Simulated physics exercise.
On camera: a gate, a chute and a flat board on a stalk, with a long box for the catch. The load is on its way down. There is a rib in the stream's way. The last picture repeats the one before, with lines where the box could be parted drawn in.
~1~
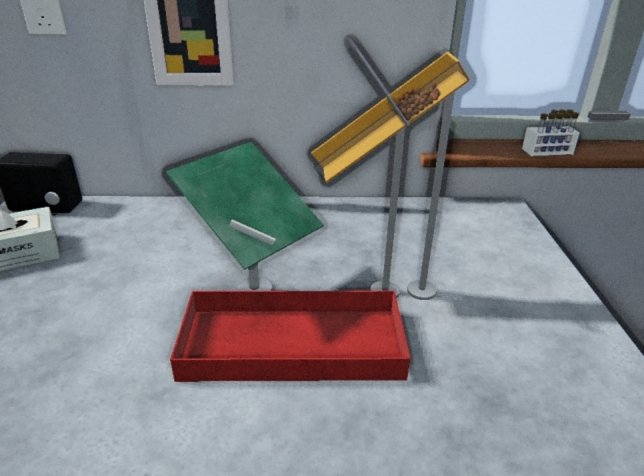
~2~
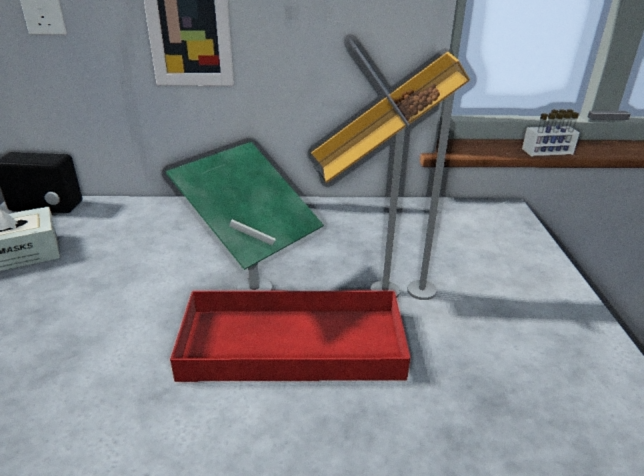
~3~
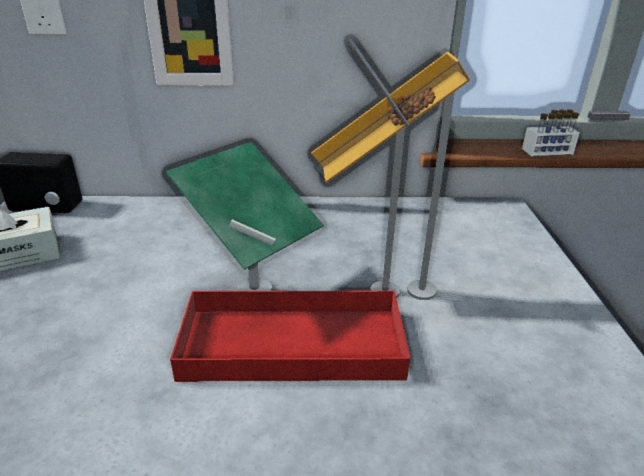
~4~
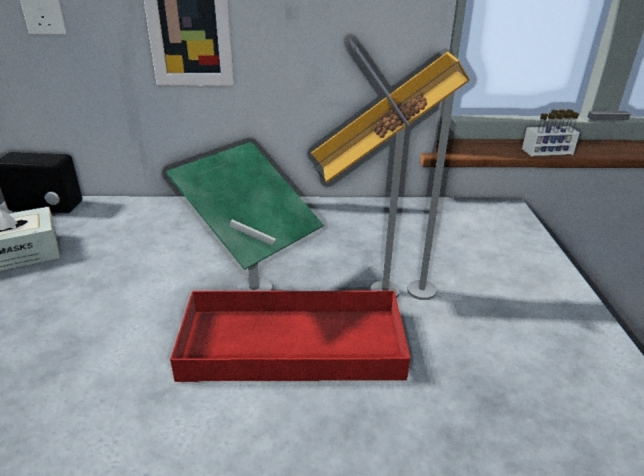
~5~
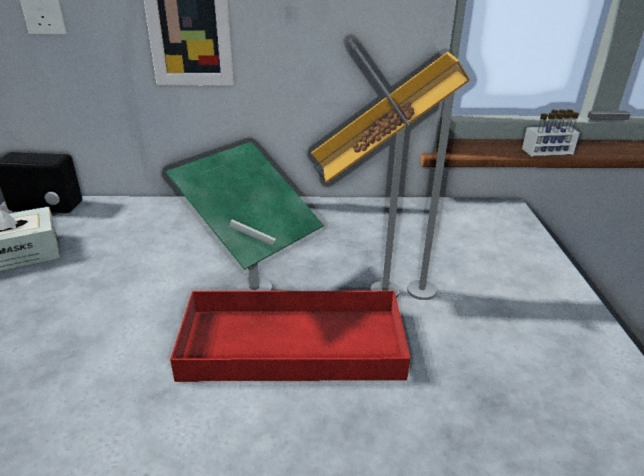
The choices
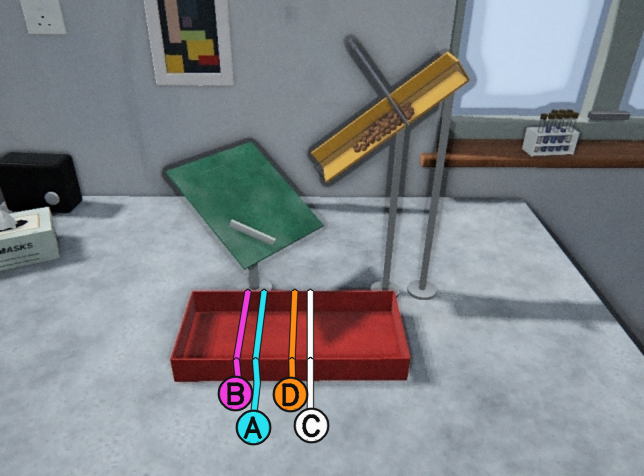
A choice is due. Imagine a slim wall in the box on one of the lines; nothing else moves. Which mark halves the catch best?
The answer is line C.
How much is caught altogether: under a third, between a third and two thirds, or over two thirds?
It is over two thirds.
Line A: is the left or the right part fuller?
The right side.
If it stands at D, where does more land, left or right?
The right side.
On the marked copy, line A crosses the front rim at (255, 359); line B crosses the front rim at (236, 359); line C crosses the front rim at (310, 359); line D crosses the front rim at (291, 359).
With A, of what is caught, just a few on the left of the divider, almost all on the right.
With B, of what is caught, just a few on the left of the divider, almost all on the right.
With C, of what is caught, roughly a third on the left of the divider, roughly two thirds on the right.
With D, of what is caught, about a tenth on the left of the divider, the larger part on the right.
